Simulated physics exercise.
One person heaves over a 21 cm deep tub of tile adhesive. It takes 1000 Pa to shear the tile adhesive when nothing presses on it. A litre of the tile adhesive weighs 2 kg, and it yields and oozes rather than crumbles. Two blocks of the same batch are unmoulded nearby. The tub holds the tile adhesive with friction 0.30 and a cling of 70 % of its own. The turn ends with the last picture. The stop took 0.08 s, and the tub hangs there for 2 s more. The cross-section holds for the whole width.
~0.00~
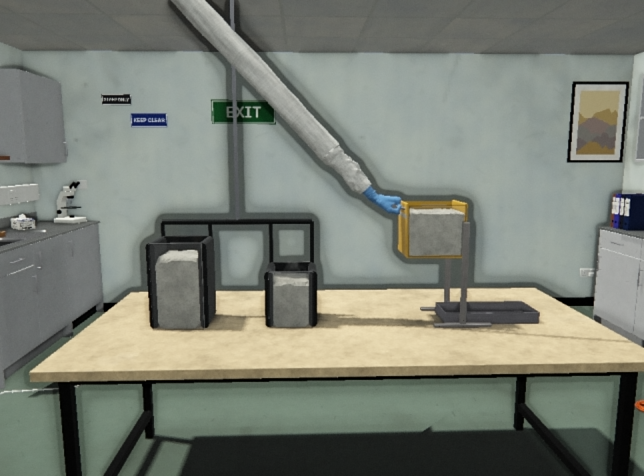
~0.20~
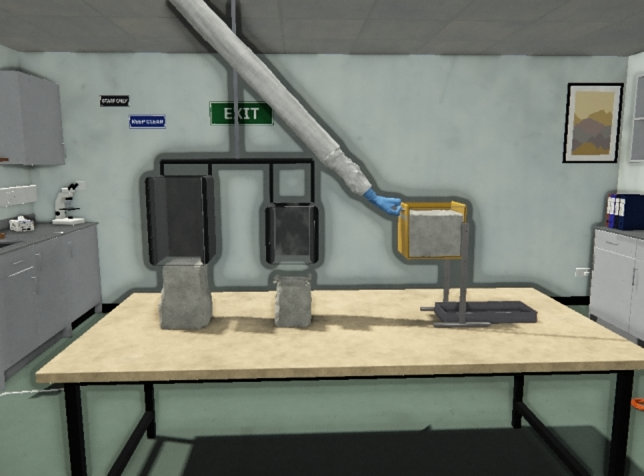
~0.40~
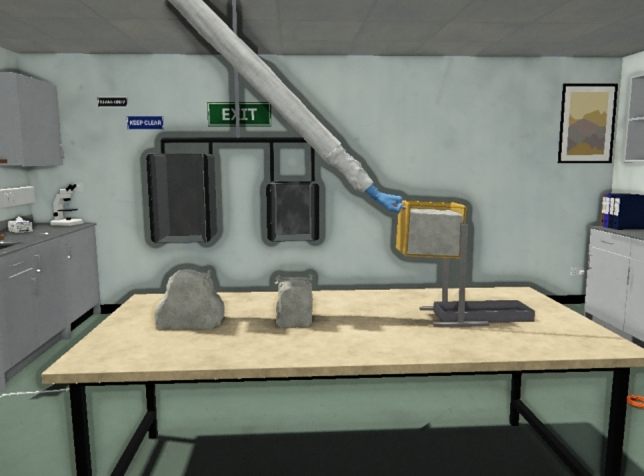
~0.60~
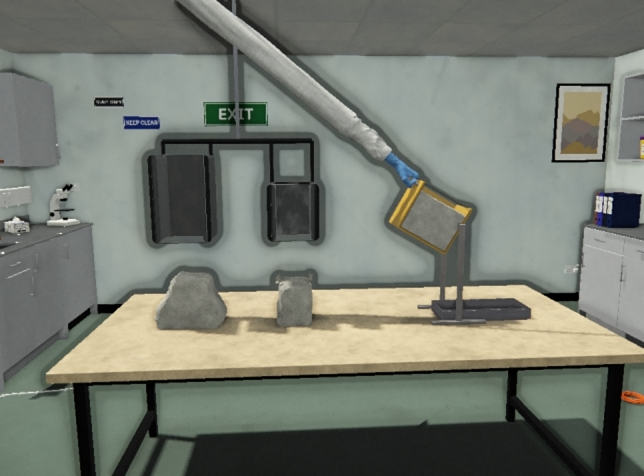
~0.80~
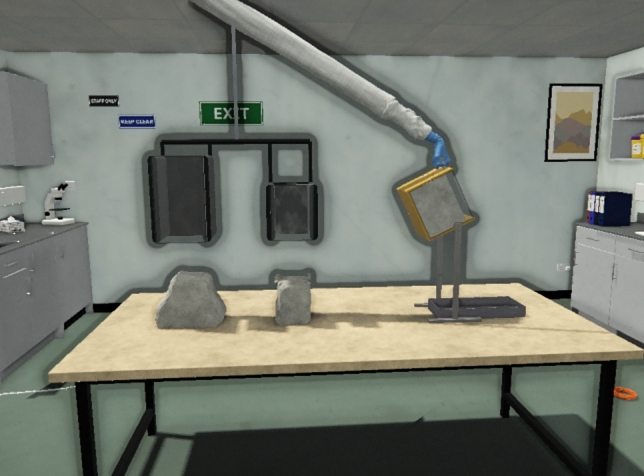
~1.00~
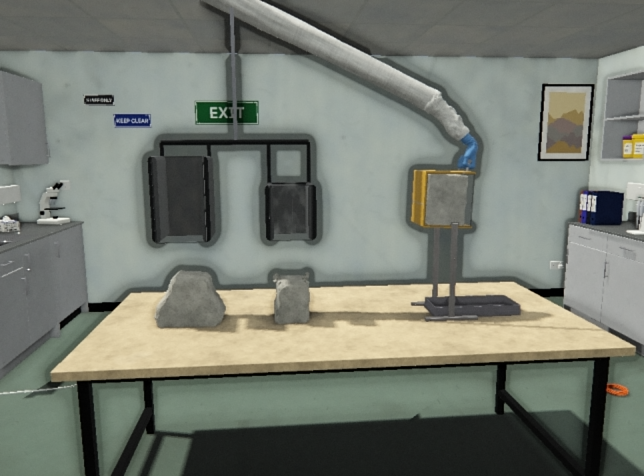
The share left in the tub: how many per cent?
The share left in the tub is near 43 %.
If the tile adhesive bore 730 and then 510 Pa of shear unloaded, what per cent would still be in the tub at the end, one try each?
In turn about 50 %, 45 %.
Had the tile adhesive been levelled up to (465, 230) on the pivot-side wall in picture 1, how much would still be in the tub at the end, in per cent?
It would be near 100 %.
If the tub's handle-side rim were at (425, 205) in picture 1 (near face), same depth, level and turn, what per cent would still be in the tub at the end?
Then about 100 %.
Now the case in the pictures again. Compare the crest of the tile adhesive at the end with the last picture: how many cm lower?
Roughly 9 cm.
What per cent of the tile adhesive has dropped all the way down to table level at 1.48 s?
Near 0 %.
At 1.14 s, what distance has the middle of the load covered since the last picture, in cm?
Roughly 2 cm.
After 1.14 s, the tub is at 92 degrees and holds 100 %.
After 1.31 s, the tub is at 92 degrees and holds 89 %.
After 1.48 s, the tub is at 92 degrees and holds 76 %.
After 1.65 s, the tub is at 92 degrees and holds 64 %.
After 3.00 s, the tub is at 92 degrees and holds 43 %.
